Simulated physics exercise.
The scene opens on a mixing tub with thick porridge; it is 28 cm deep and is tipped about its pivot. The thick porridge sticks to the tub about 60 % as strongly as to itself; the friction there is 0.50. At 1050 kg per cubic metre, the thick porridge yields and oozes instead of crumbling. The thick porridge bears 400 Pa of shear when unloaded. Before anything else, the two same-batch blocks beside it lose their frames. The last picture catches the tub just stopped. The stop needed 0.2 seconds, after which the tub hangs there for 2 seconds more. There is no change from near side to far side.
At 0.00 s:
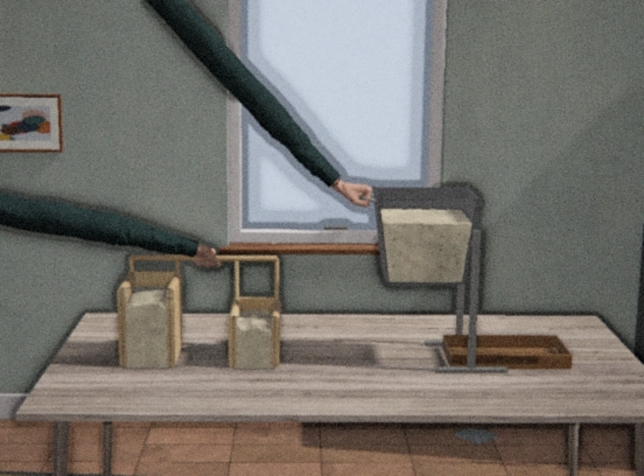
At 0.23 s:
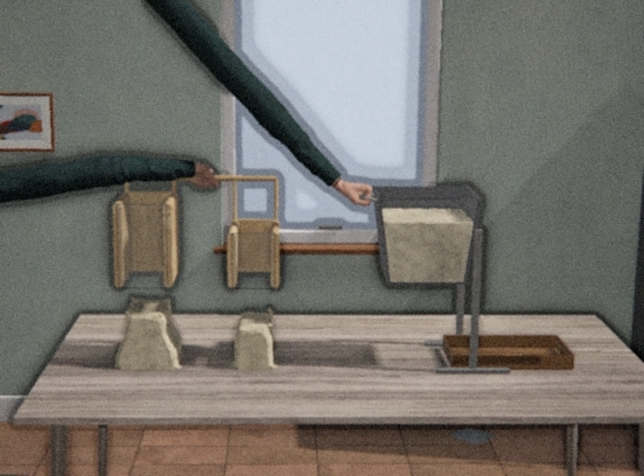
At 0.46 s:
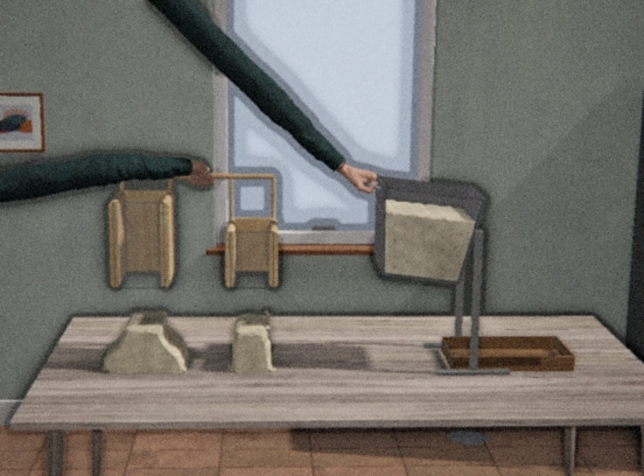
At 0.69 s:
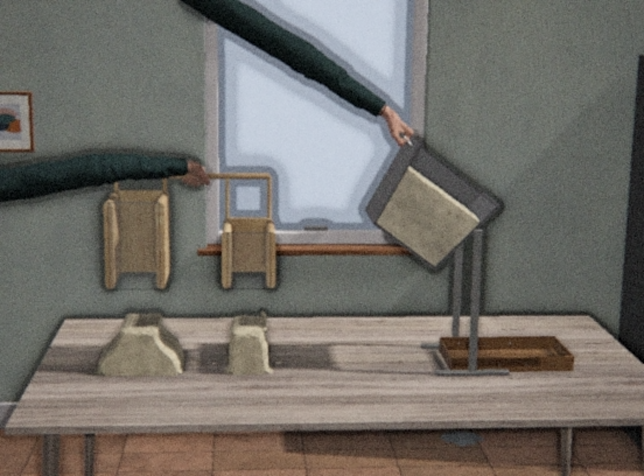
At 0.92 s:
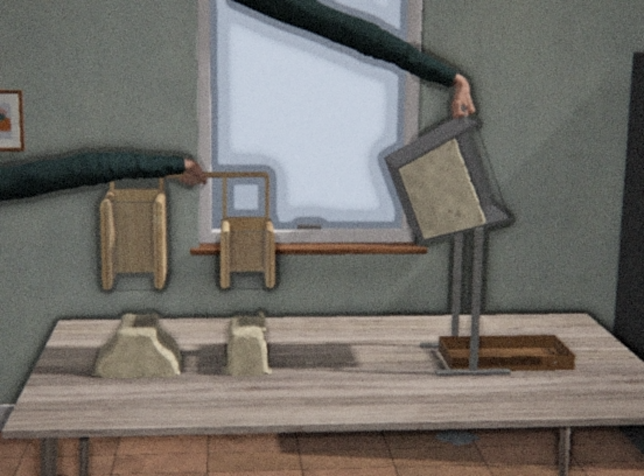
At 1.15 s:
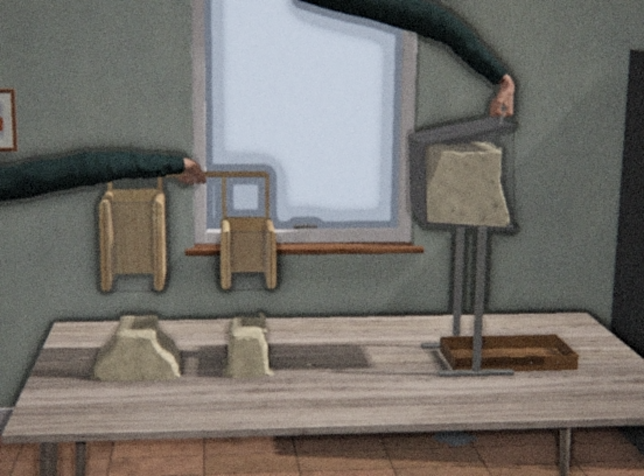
In this clip, one hand lifts wooden moulds off two pale blocks on a table, and the blocks slump, the left one more. Another hand then swings a grey tub of thick porridge clockwise until it is steeply tilted.
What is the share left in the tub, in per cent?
About 50 %.
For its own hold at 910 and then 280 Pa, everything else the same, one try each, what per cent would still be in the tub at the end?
Respectively 100 % and 40 %.
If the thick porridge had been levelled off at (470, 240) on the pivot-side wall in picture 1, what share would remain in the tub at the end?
About 85 %.
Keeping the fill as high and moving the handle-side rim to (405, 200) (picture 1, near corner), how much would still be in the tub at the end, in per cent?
I'd guess around 95 per cent remains.
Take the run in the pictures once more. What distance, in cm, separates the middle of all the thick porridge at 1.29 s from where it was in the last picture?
Some 6 cm.
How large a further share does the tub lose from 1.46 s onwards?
Load share from then on: Near 12 %.
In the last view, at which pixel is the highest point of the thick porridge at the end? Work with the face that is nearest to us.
Roughly at pixel (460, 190).
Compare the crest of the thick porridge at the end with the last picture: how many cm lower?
About 12 cm.
By 1.29 s, the tub is at 86 degrees and holds 87 %.
By 1.46 s, the tub is at 86 degrees and holds 62 %.
By 1.63 s, the tub is at 86 degrees and holds 51 %.
By 1.80 s, the tub is at 86 degrees and holds 50 %.
By 3.15 s, at the end, the tub is at 86 degrees and holds 50 %.
